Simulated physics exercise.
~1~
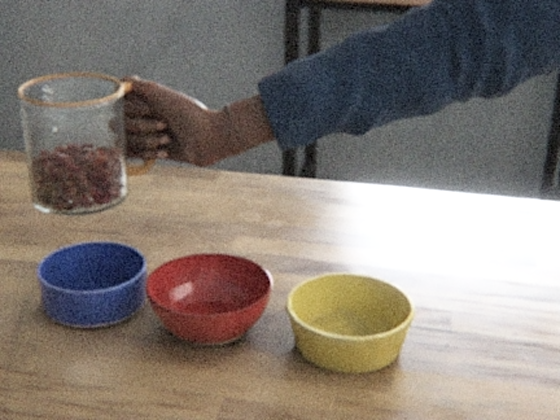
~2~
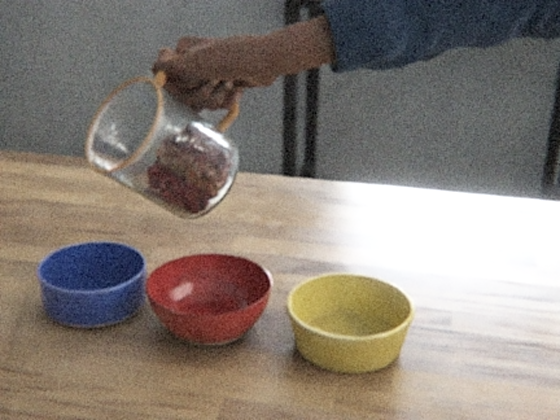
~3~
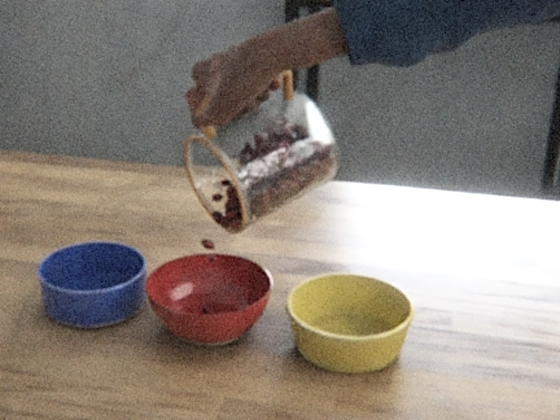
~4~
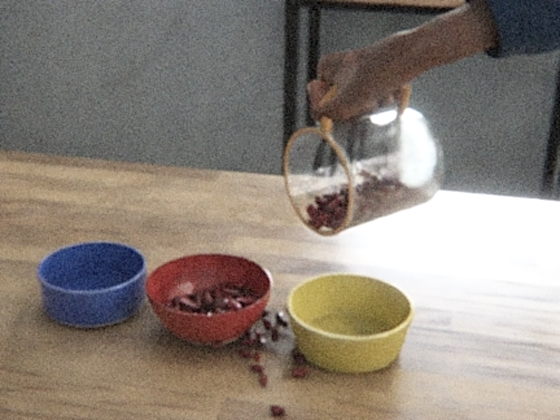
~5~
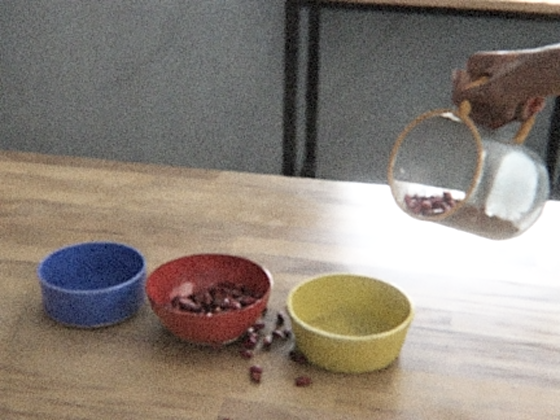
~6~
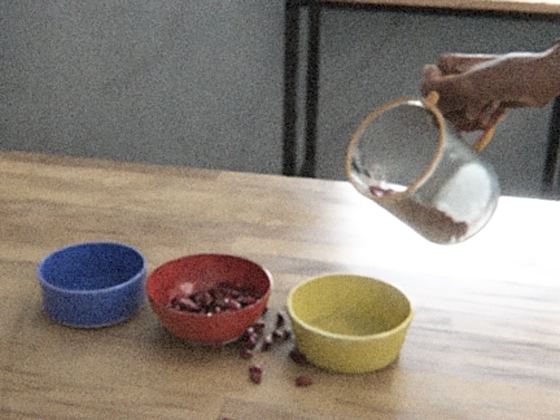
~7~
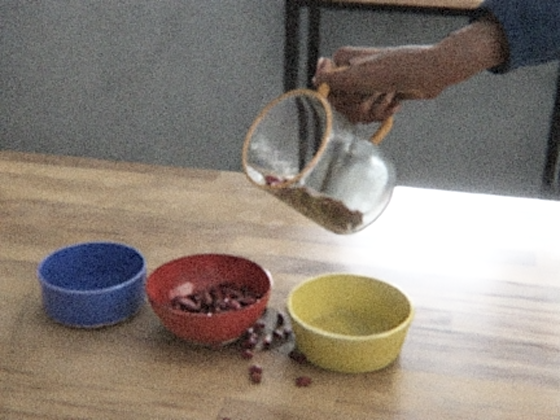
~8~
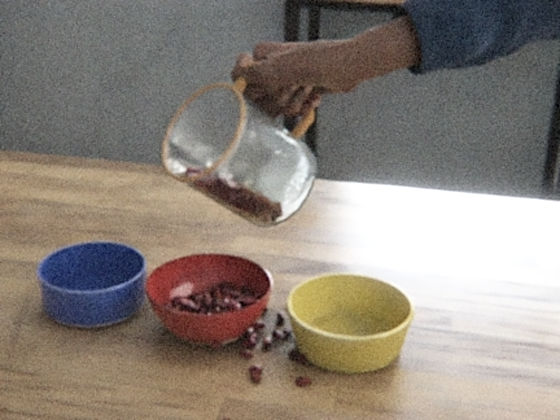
A hand moves a jug right, tipping beans into the red bowl, spilling some, then returns left.
